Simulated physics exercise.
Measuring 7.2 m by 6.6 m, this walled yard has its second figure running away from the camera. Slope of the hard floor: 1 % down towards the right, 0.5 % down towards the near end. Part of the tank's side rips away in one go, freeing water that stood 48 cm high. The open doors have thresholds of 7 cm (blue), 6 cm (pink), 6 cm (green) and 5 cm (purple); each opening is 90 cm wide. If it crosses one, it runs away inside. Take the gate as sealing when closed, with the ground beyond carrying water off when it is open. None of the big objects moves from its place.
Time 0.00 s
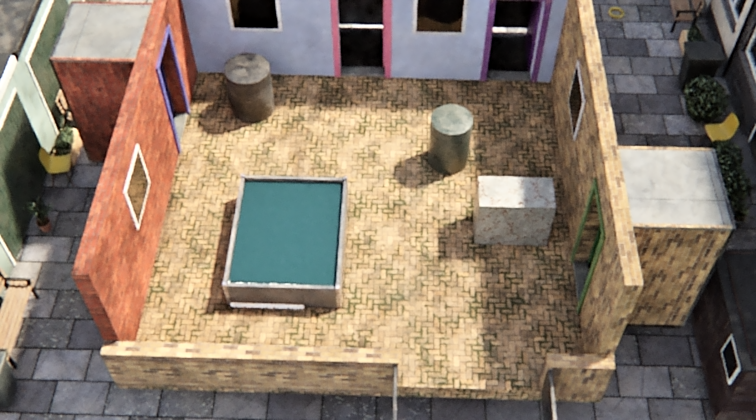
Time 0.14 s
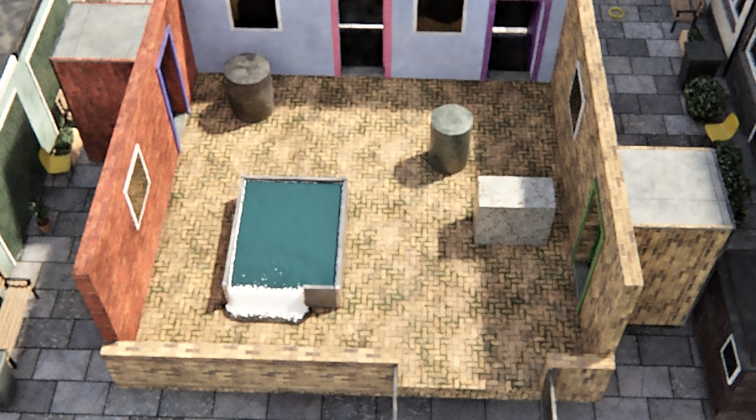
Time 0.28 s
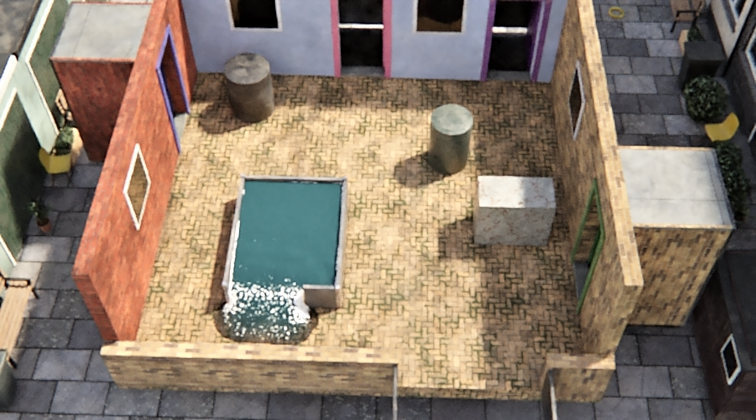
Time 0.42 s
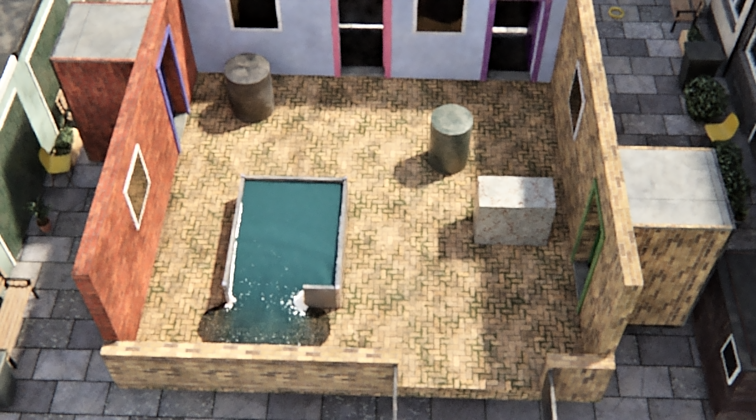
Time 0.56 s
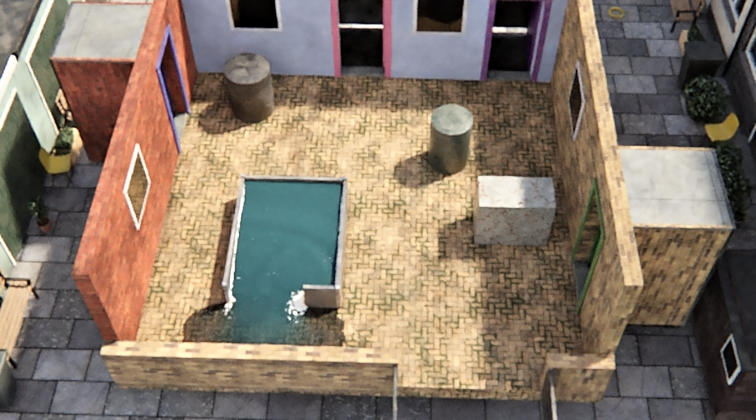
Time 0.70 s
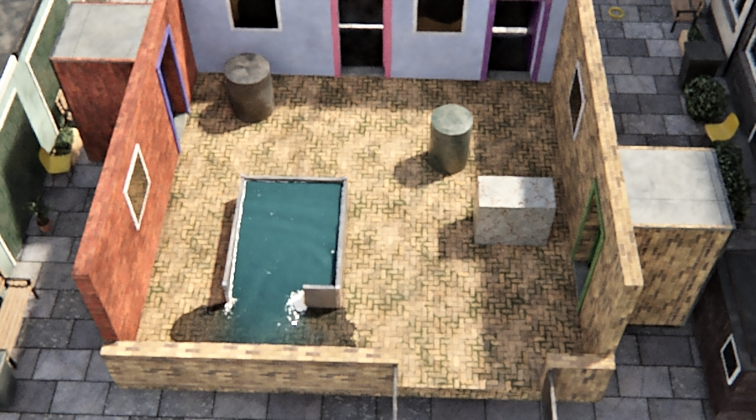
At the start, a tank of still teal water stands whole in a walled yard, near two cylinders and a pale block. Part of its near side opens, and white, foaming water pours through the gap. The water then spreads across the brick floor towards the low front wall, with foam lingering at the opening.
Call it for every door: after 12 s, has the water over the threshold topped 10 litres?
Blue door not topped, pink door not topped, green door topped, purple door not topped.
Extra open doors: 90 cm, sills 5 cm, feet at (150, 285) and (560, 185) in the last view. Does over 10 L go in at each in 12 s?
First door beyond the limit, second door short of the limit.
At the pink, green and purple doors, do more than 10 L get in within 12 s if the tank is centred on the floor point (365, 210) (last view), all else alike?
Checking each door against the limit: Pink does not exceed it, green does not exceed it, purple does not exceed it.
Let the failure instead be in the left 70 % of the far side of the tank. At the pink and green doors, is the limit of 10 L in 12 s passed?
Pink: Beyond limit; green: Within limit.
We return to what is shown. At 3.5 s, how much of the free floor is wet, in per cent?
Near 45 per cent is wet.
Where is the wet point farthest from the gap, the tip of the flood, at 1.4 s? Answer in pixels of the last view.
Somewhere around (418, 373).
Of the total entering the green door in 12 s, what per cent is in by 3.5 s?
Roughly 0 percent is in by then.
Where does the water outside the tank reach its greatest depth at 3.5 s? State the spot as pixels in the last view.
Roughly at pixel (132, 363).
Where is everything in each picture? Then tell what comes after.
The tank at (288, 232) is whole and still, 48 cm deep, in the first picture.
The front is at (228, 313), 0.7 m from the gap at (267, 297); 0.3 m2 of floor is under water; 48 cm left at the back of the tank, in the second picture.
The front is at (299, 338), 0.9 m from the gap at (268, 298); 0.9 m2 of floor is under water; 48 cm left at the back of the tank, in the third picture.
The front is at a hidden place, 1.2 m from the gap at (268, 298); 1.7 m2 of floor is under water; 48 cm left at the back of the tank, in the fourth picture.
The front is at a hidden place, 1.5 m from the gap at (268, 298); 2.2 m2 of floor is under water; 48 cm left at the back of the tank, in the fifth picture.
The front is at a hidden place, 1.7 m from the gap at (268, 298); 2.4 m2 of floor is under water; 46 cm left at the back of the tank, in the sixth picture.
After 1.4 s water covers 10 % of the floor and is deepest (36 cm) near (246, 367); blue door not reached, pink door not reached, green door not reached, purple door not reached.
After 2.2 s water covers 20 % of the floor and is deepest (36 cm) near (132, 363); blue door not reached, pink door not reached, green door not reached, purple door not reached.
After 3.5 s water covers 45 % of the floor and is deepest (24 cm) near (132, 363); blue door not reached, pink door not reached, green door 10 cm at the sill, 0 L in, purple door not reached.
After 7.0 s water covers 70 % of the floor and is deepest (12 cm) near (132, 363); blue door 5 cm at the sill, 0 L in, pink door 3 cm at the sill, 0 L in, green door 9 cm at the sill, 39 L in, purple door not reached.
After 12.0 s water covers 95 % of the floor and is deepest (8 cm) near (558, 190); blue door 5 cm at the sill, 1 L in, pink door 1 cm at the sill, 0 L in, green door 6 cm at the sill, 49 L in, purple door 6 cm at the sill, 1 L in.
